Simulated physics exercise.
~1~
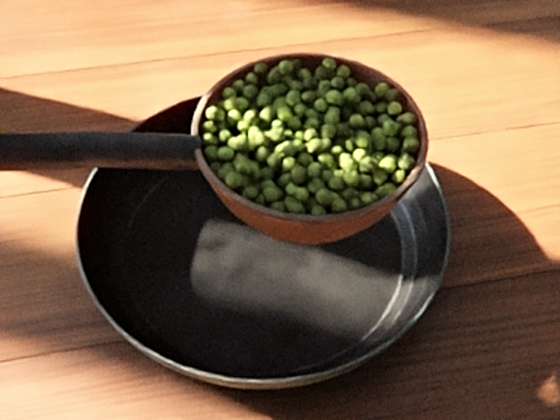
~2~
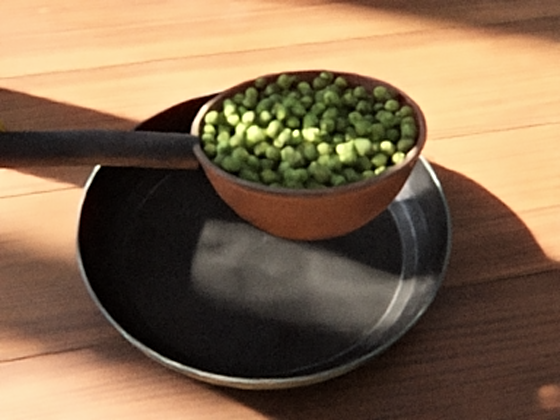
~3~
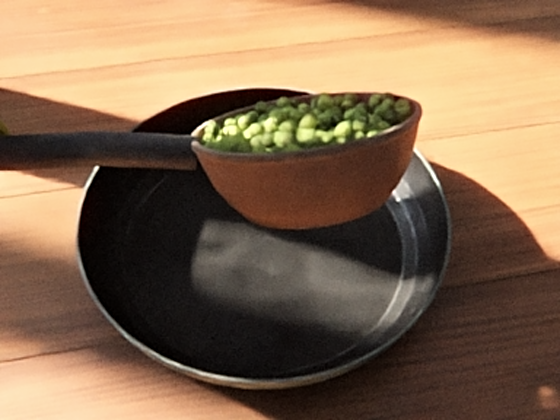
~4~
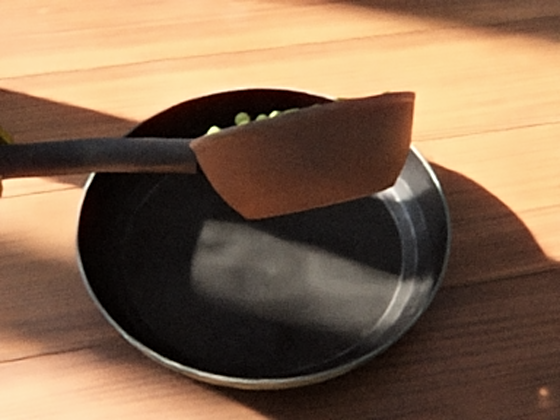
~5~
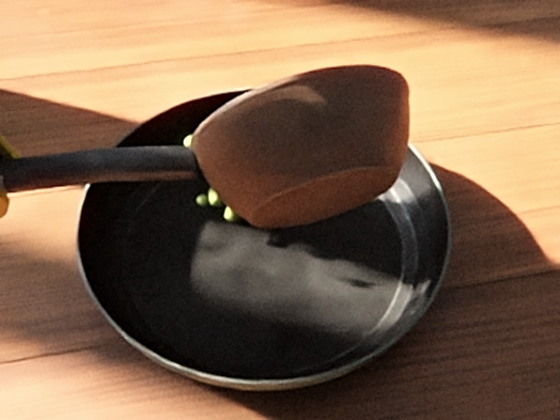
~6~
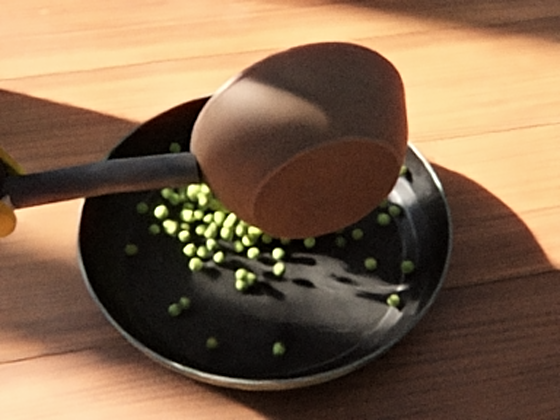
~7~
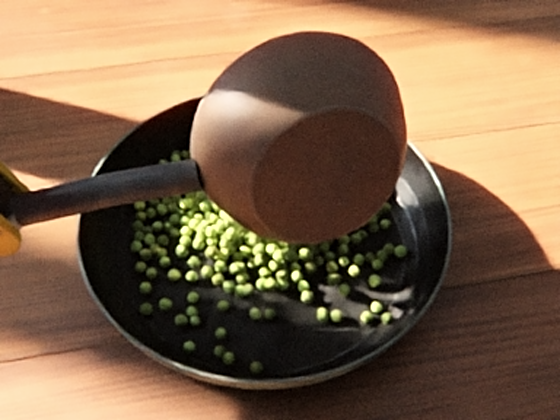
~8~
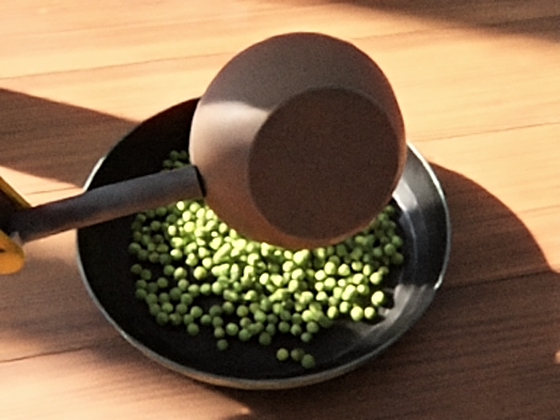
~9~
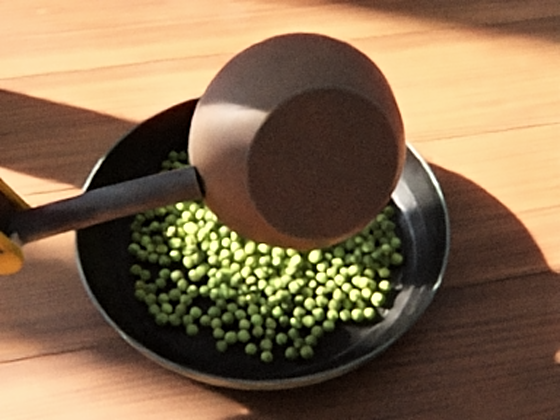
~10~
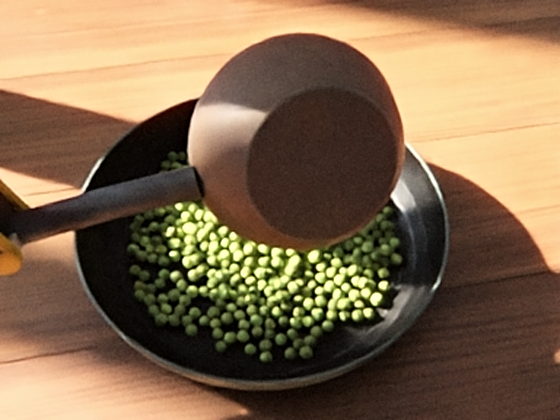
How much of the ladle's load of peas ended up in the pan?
Much of it ended up there, as the peas poured out of the ladle and settled in a broad heap across the pan.
